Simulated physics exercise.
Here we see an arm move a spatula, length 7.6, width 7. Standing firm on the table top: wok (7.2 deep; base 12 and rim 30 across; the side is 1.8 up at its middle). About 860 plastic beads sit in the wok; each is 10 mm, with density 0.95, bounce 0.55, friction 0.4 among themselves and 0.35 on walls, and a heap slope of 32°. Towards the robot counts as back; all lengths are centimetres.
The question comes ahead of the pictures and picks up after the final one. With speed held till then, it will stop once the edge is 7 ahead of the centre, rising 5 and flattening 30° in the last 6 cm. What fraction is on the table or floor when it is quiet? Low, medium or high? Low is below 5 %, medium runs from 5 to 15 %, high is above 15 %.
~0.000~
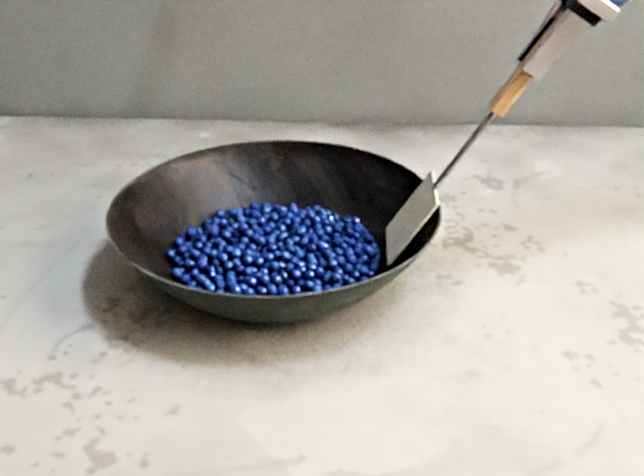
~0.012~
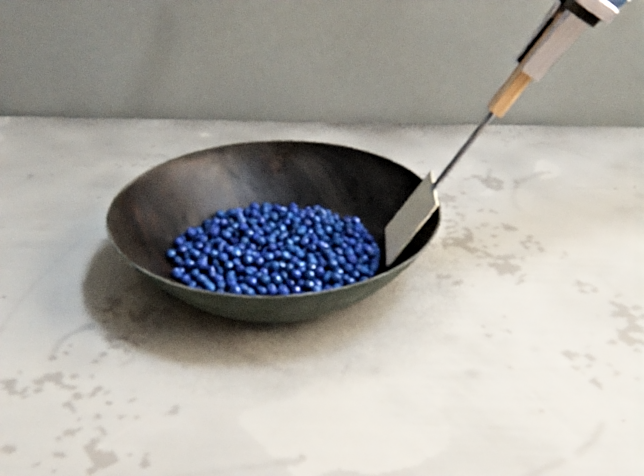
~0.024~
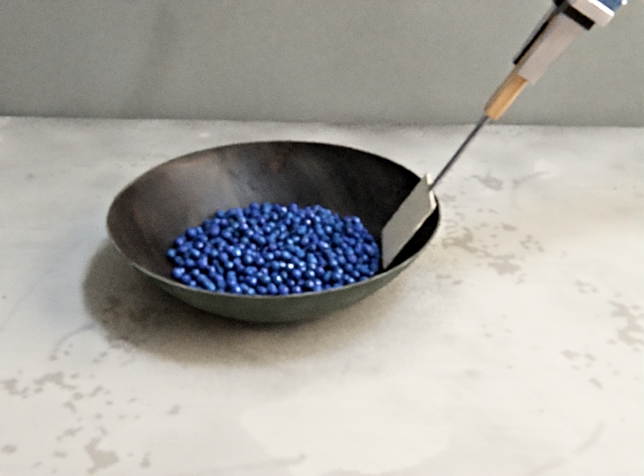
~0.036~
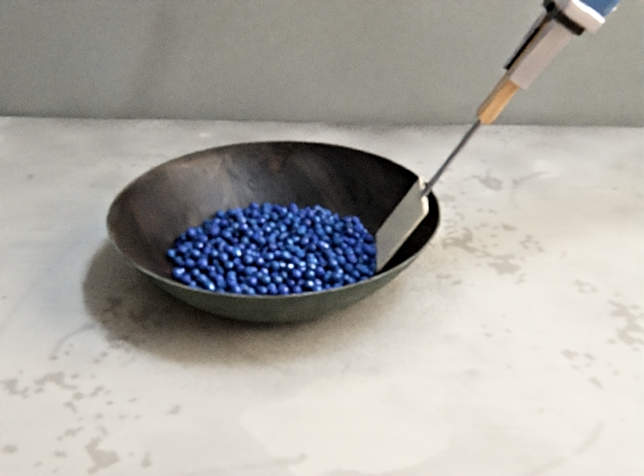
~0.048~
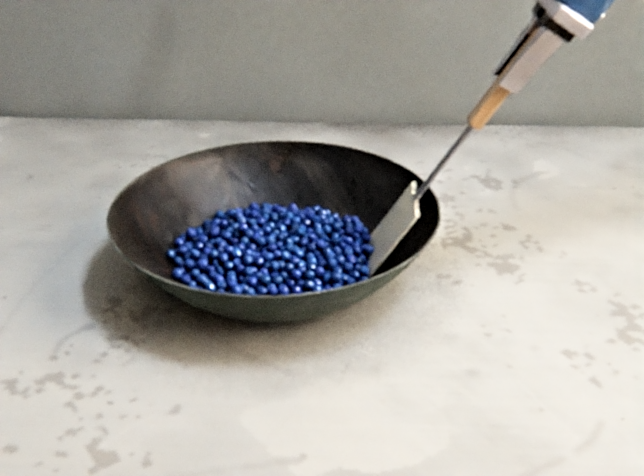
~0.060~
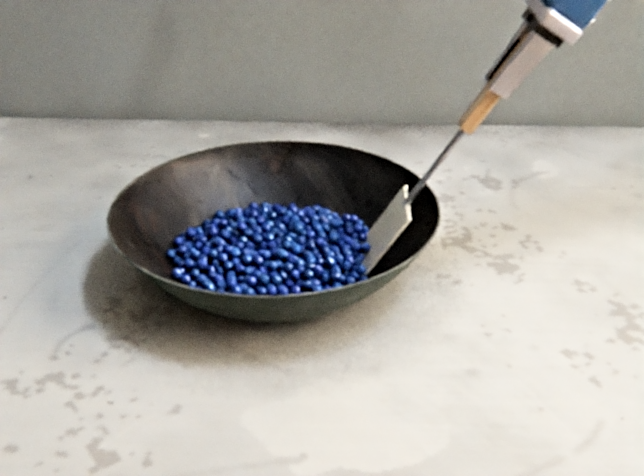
The share is low, below 5 %.
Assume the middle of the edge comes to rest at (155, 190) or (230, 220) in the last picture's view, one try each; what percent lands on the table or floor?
I'd say some 15 per cent, then some 0 per cent.
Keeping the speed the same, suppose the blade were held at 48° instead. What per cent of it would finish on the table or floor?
Some 0 in a hundred.
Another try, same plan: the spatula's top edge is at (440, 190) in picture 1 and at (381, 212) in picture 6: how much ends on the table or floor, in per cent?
Near 15 in a hundred.
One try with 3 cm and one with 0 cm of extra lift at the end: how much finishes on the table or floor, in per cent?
Roughly 0 per cent, then 0 per cent.
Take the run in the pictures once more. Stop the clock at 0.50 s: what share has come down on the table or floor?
Share at that moment: About 0 %.
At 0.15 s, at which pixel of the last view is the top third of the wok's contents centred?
(258, 241).
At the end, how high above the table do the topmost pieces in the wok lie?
Close to 6.5 centimetres high.
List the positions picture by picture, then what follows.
In the first picture, spatula top edge at (435, 186), sloping 58°; upper third of the load around (281, 247), from x 170 to 375, top at y 205; 857 in the wok.
In the second picture, spatula top edge at (435, 187), sloping 58°; upper third of the load around (281, 247), from x 170 to 375, top at y 205.
In the third picture, spatula top edge at (431, 189), sloping 58°; upper third of the load around (281, 247), from x 170 to 375, top at y 205.
In the fourth picture, spatula top edge at (424, 193), sloping 58°; upper third of the load around (281, 247), from x 170 to 375, top at y 205.
In the fifth picture, spatula top edge at (416, 198), sloping 58°; upper third of the load around (281, 247), from x 170 to 370, top at y 205.
In the sixth picture, spatula top edge at (407, 202), sloping 58°; upper third of the load around (282, 245), from x 170 to 370, top at y 205; 857 in the wok.
By 0.15 s, sloping 58°, highest piece 5 above the table; 857 in the wok.
By 0.25 s, sloping 48°, highest piece 6 above the table; 857 in the wok.
By 0.50 s, sloping 28°, highest piece 8 above the table; 857 in the wok.
By 1.55 s, sloping 28°, highest piece 6 above the table; 857 in the wok.
Final count, 857 in the wok. That is 0 % on the table or floor.
